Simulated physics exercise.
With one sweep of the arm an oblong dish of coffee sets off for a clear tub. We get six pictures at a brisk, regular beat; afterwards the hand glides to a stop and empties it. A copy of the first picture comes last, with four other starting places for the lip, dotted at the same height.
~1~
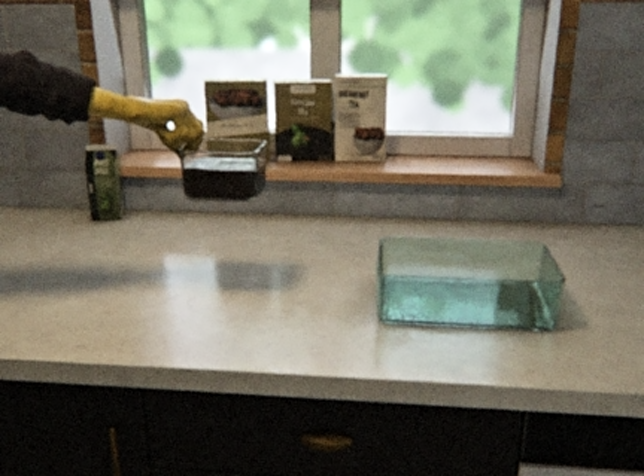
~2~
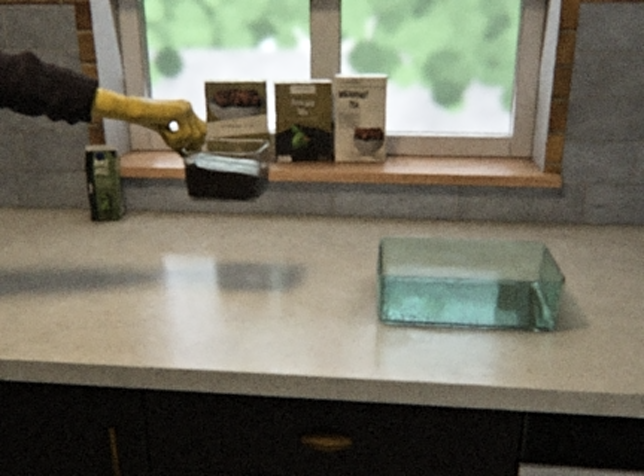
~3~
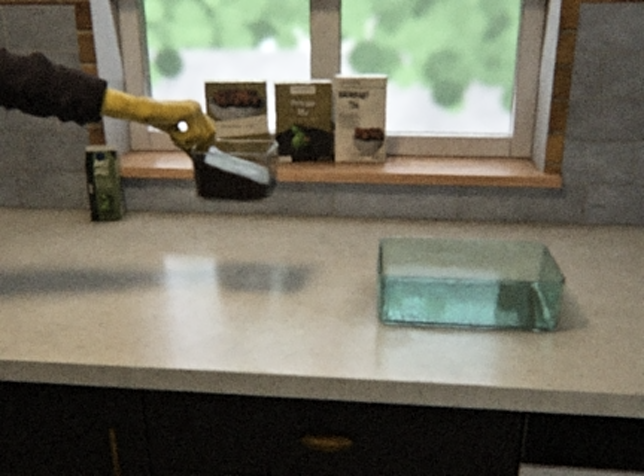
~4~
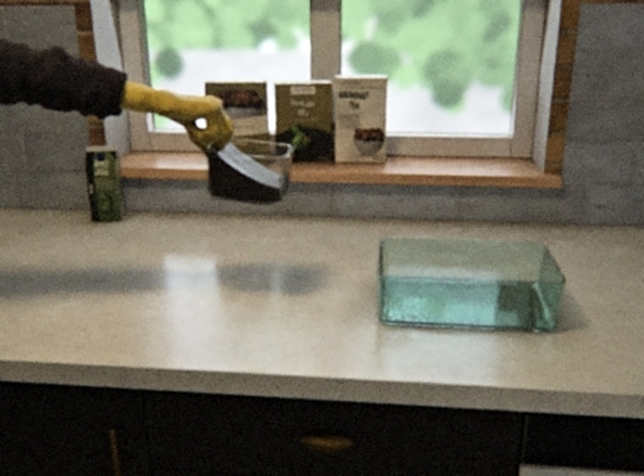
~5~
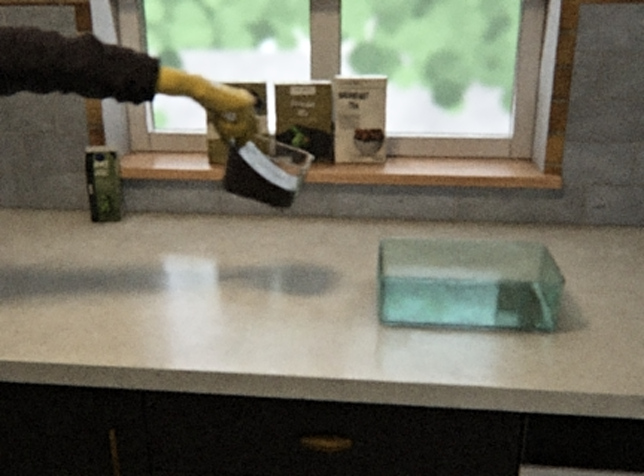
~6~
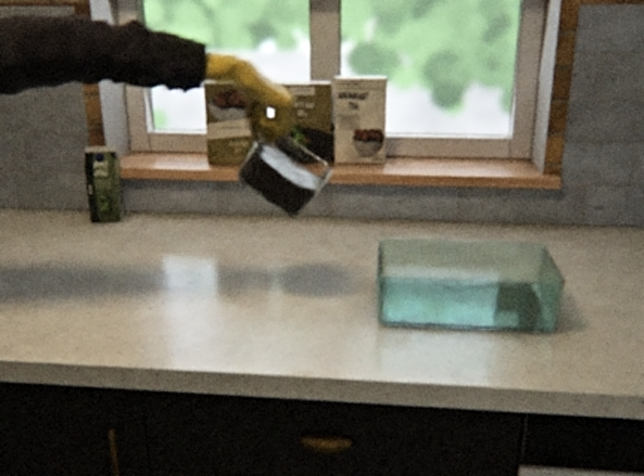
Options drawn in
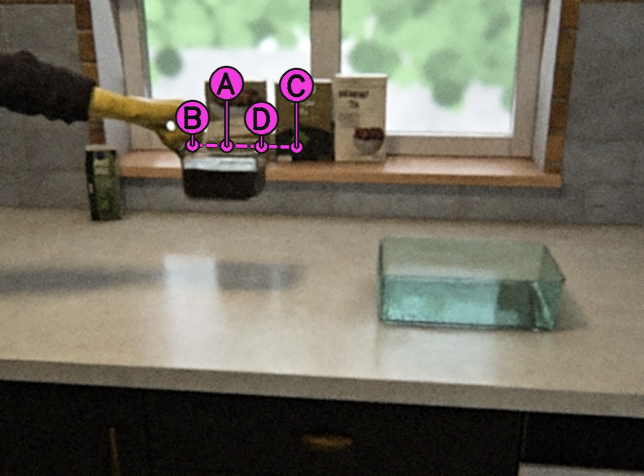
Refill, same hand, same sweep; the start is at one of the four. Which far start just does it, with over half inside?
The limit is A.
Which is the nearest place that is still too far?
That is place B.
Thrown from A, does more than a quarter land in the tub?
Yes, it does.
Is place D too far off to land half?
No.
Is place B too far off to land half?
Yes, it does.
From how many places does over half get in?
Three of the four.
On the marked copy, A at (226, 145); B at (192, 145); C at (296, 147); D at (261, 146).
With A, about 74 % lands in the tub, 17 % falls short and 9 % goes beside or beyond.
With B, about 21 % lands in the tub, 73 % falls short and 6 % goes beside or beyond.
With C, about 76 % lands in the tub, 3 % falls short and 22 % goes beside or beyond.
With D, about 82 % lands in the tub, 6 % falls short and 12 % goes beside or beyond.
